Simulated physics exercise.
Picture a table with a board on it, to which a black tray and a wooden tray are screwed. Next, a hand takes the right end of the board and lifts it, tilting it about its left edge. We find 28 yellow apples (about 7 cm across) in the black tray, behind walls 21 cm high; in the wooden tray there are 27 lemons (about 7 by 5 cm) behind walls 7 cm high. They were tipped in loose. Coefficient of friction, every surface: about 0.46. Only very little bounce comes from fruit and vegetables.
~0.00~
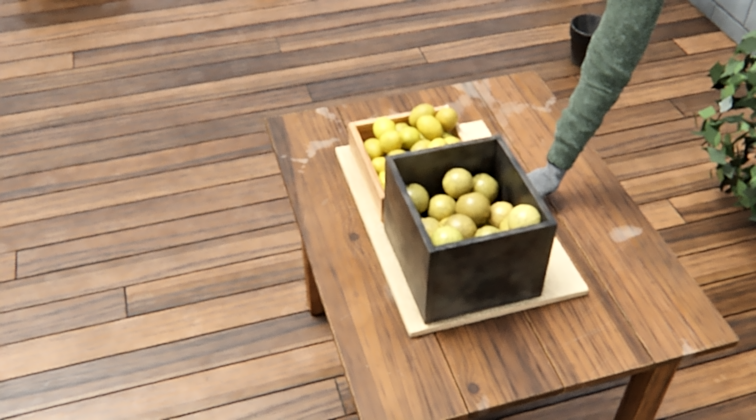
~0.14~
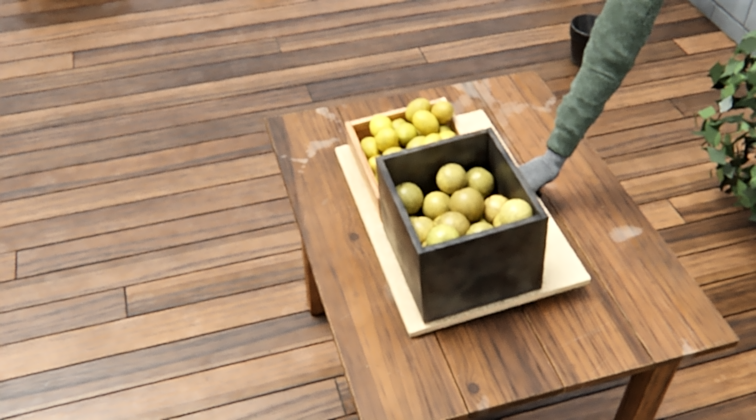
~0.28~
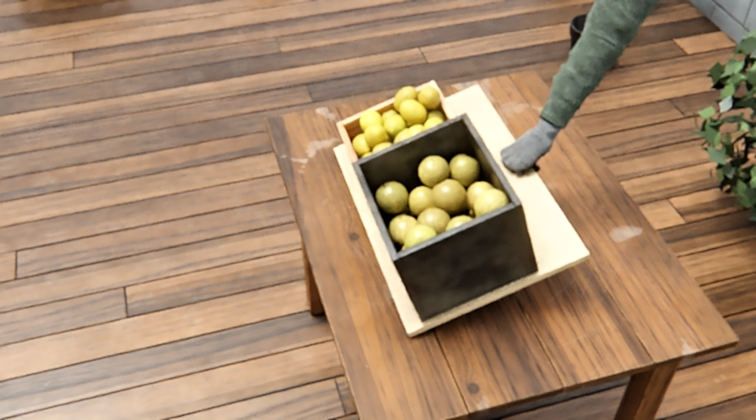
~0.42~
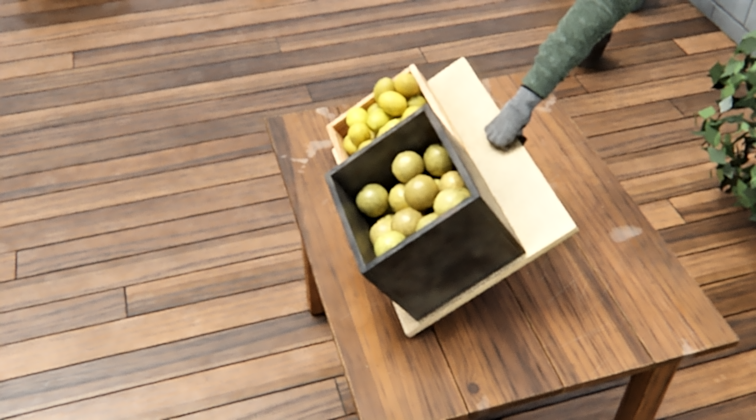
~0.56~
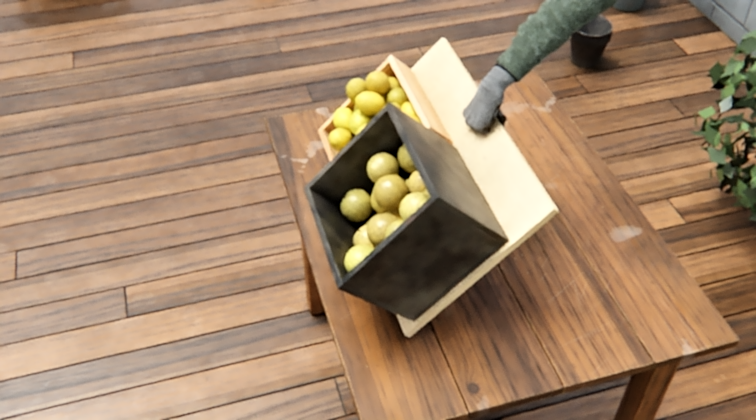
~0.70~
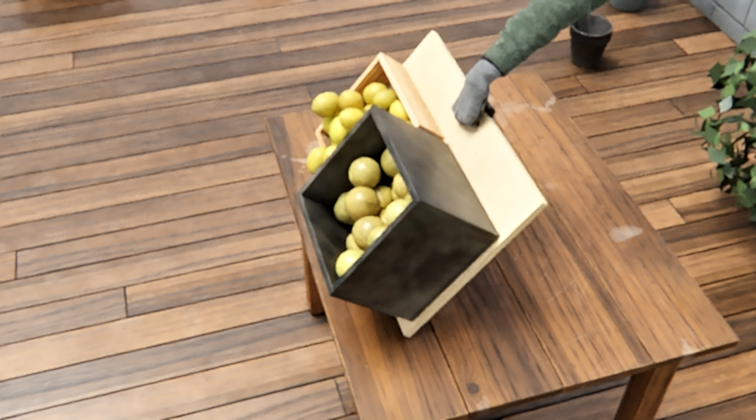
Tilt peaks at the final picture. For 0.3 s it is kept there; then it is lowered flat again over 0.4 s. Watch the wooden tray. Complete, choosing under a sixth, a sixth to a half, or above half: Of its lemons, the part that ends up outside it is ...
The part outside is a sixth to a half.
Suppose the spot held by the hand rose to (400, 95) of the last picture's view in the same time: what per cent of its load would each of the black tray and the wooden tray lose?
In that setup the black tray sheds 10 per cent of its load, while the wooden tray sheds 70 per cent.
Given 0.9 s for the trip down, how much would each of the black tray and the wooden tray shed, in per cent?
In that case black tray 0 %, wooden tray 40 %.
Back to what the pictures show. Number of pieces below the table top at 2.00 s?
The number is close to 8.
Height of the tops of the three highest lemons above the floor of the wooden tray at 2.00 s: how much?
That is close to 8 centimetres.
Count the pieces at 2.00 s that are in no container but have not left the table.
I'd put it at close to 2.
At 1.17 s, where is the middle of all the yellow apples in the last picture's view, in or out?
Their middle is at about (418, 224).
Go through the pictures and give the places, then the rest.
In the first frame (we follow the rim corner now nearest the camera, unless another is named), wooden tray (by its farthest rim corner) at (444, 107); black tray at (435, 248); tilt 0°; nothing out yet.
In the second frame, wooden tray at (441, 100); black tray at (424, 250); tilt 5°.
In the third frame, wooden tray at (429, 84); black tray at (397, 256); tilt 18°.
In the fourth frame, black tray at (366, 268); tilt 32°.
In the fifth frame, black tray at (342, 282); tilt 45°.
In the sixth frame, black tray at (333, 289); tilt 50°; nothing out yet.
After 0.91 s, tilt 50°; 0 of 28 out of the black tray and 6 of 27 out of the wooden tray.
After 1.17 s, tilt 31°; 0 of 28 out of the black tray and 10 of 27 out of the wooden tray.
After 1.53 s, tilt 0°; 0 of 28 out of the black tray and 11 of 27 out of the wooden tray.
When it is over (at 2.00 s), 0 of 28 out of the black tray and 11 of 27 out of the wooden tray. Asked share, 11 of 27, 41 per cent.
